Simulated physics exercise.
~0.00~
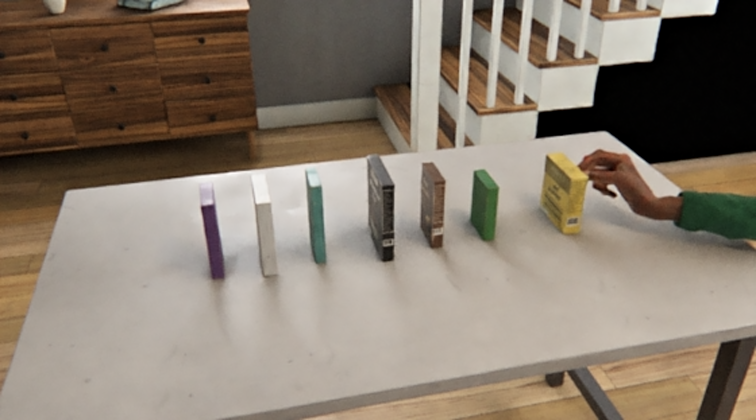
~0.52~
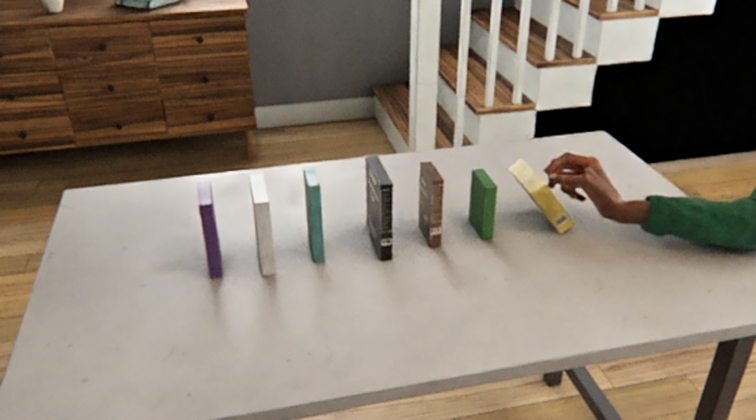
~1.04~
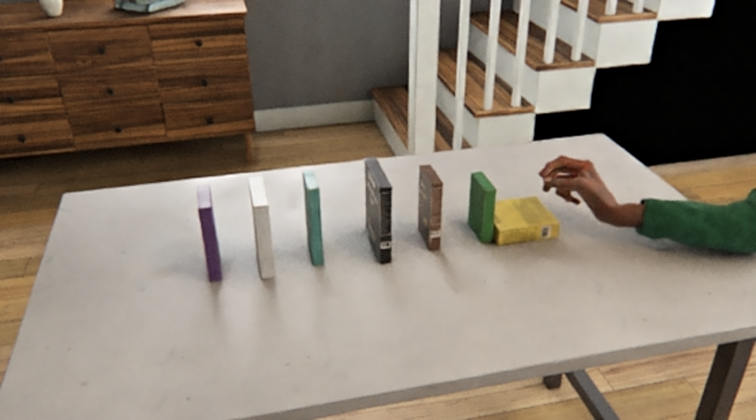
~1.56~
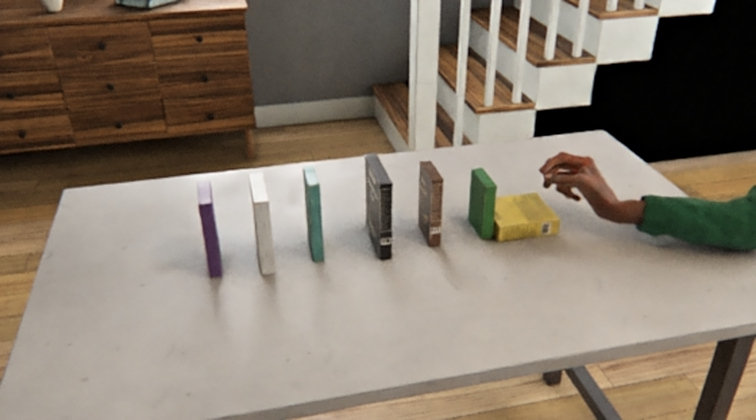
At the start, a row of upright packets and boards stands like dominoes on a pale table, running from purple at the left through white, teal, black, brown and green to yellow at the right. A hand in a green sleeve reaches in from the right and touches the yellow packet. It tips the packet leftward, towards the green board. The yellow packet falls and lies flat, its end beside the foot of the green board, while the hand hovers above. At the end, the green board and all the others are still standing, and the hand stays still.
